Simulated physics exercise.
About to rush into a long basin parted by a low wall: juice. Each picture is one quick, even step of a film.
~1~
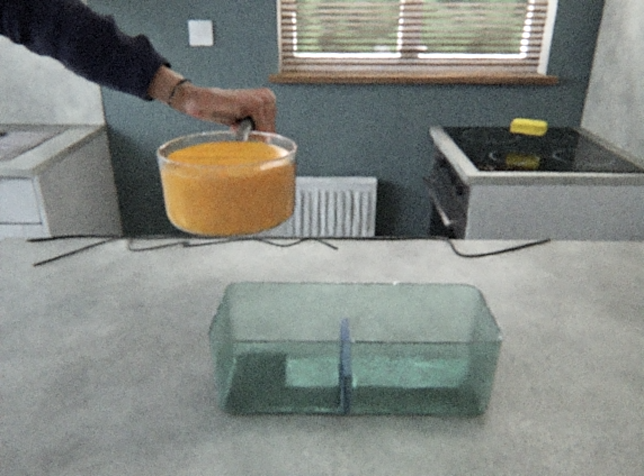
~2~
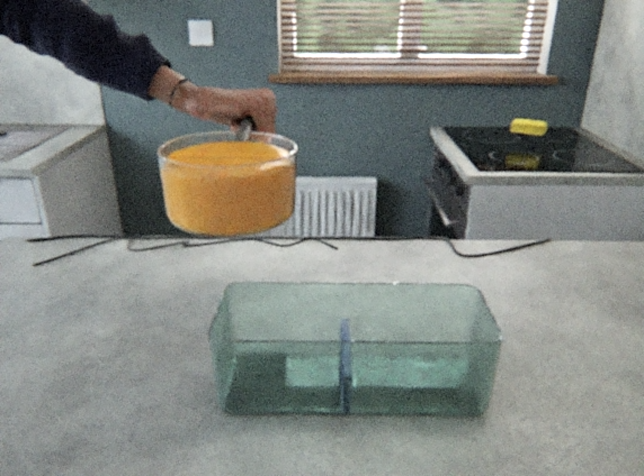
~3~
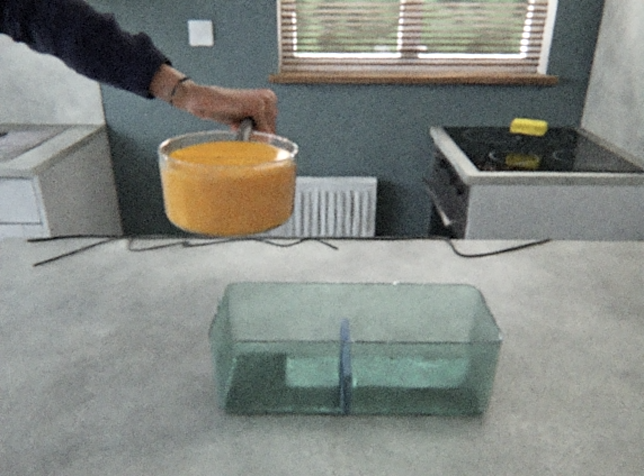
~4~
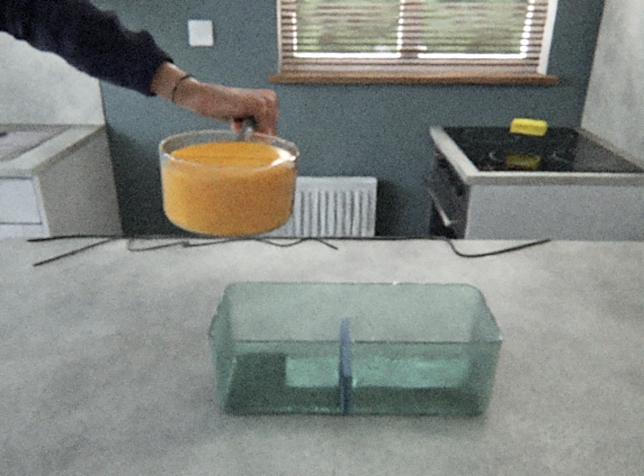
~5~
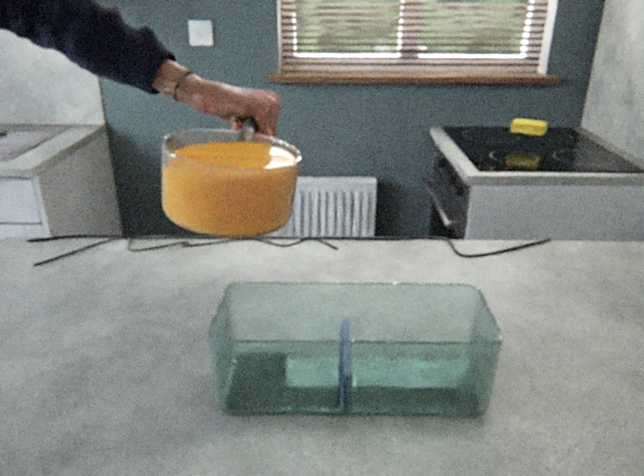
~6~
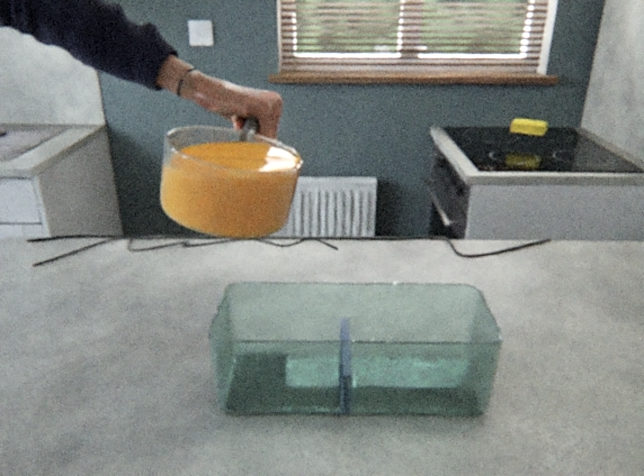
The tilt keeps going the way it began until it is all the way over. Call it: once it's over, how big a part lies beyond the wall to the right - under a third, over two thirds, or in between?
In between.
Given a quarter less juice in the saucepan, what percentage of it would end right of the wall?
About 45 percent.
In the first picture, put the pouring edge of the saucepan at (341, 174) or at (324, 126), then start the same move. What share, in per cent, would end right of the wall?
Around 80 percent first, around 75 percent second.
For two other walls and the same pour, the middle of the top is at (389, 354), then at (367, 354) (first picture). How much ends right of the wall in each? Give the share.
In order, 15 and 35 in a hundred.
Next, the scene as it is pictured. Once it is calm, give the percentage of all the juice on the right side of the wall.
Roughly 60 %.
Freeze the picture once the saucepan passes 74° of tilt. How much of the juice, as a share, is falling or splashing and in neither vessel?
Somewhere around 40 per cent of it.
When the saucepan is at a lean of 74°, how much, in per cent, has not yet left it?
Amount still in: Approx. 50 %.
A moment on, the saucepan is tipped part way and 50 per cent is still to pour, 2 is left of the wall and 10 right of it.
Next, the saucepan is tipped right over and 7 per cent is still to pour, 25 is left of the wall and 58 right of it.
Then the saucepan is tipped right over and 0 per cent is still to pour, 39 is left of the wall and 58 right of it.
Later the saucepan is tipped right over and 0 per cent is still to pour, 40 is left of the wall and 59 right of it.
In the end 40 per cent lies left of the wall, 59 right of it and 1 outside.
